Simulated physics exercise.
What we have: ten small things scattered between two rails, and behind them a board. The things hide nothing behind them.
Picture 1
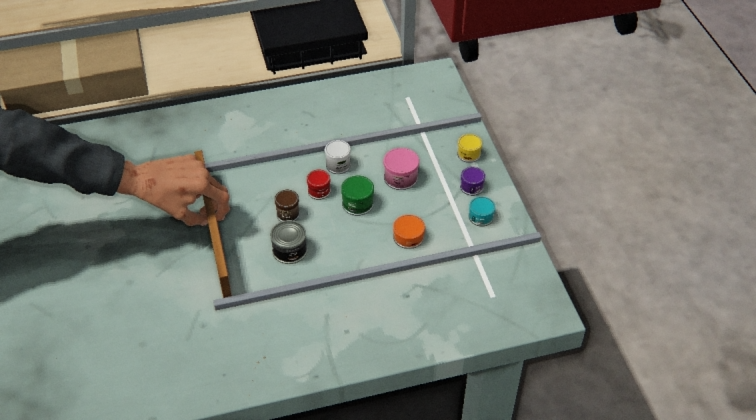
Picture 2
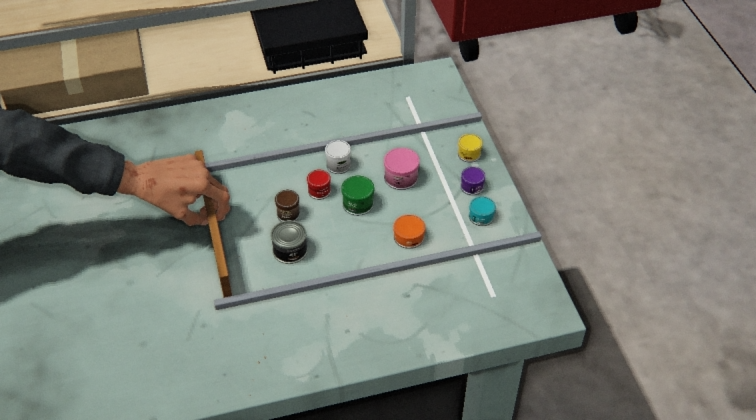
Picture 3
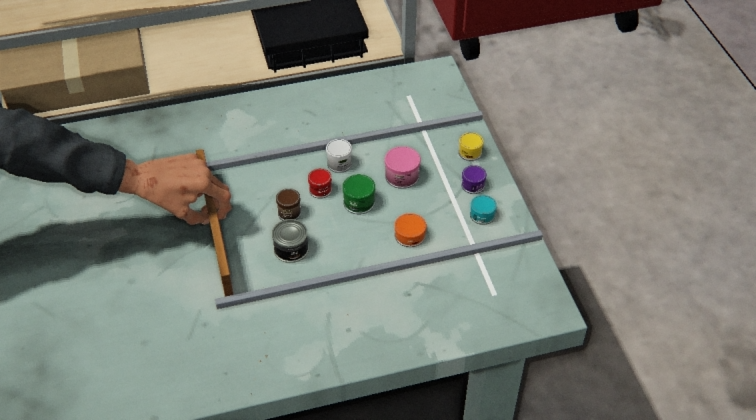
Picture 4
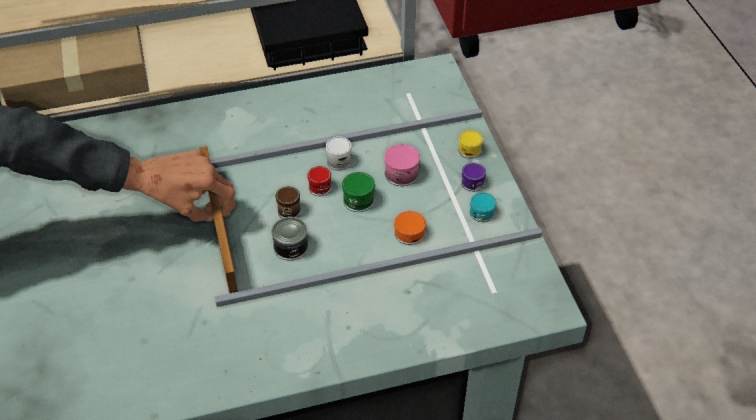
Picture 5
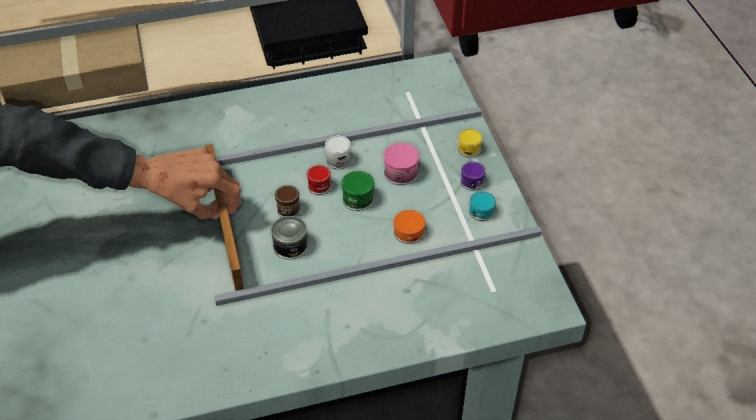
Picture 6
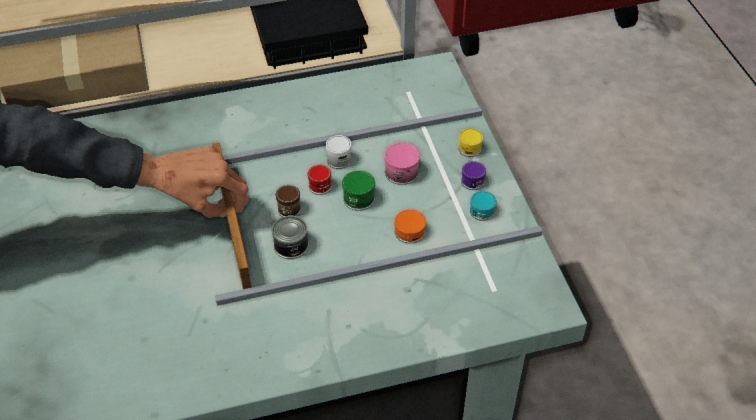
A hand slides a wooden board slightly right between two rails toward scattered colourful pots.
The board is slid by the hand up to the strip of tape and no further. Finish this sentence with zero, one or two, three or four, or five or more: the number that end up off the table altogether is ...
The number that end up off the table altogether is zero.
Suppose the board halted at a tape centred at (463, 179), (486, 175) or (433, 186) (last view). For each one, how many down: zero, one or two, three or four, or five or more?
Lab note - count per position: 1 or 2; five or more; zero.
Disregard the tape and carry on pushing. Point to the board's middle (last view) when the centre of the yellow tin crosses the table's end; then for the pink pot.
The middle is at (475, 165) when it's the yellow tin, and at (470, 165) when it's the pink pot.
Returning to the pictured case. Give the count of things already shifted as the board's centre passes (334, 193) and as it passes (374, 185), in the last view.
First 4, after that 7.
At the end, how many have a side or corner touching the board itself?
It's touching 5 at the end.
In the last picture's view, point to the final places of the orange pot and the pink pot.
I'd put one close to (484, 225) and the other close to (479, 151).
Soon after, none off yet; yellow tin at rest near (471, 143); purple pot at rest near (473, 176); turquoise pot at rest near (483, 206).
In the end, the number that fall off is zero.
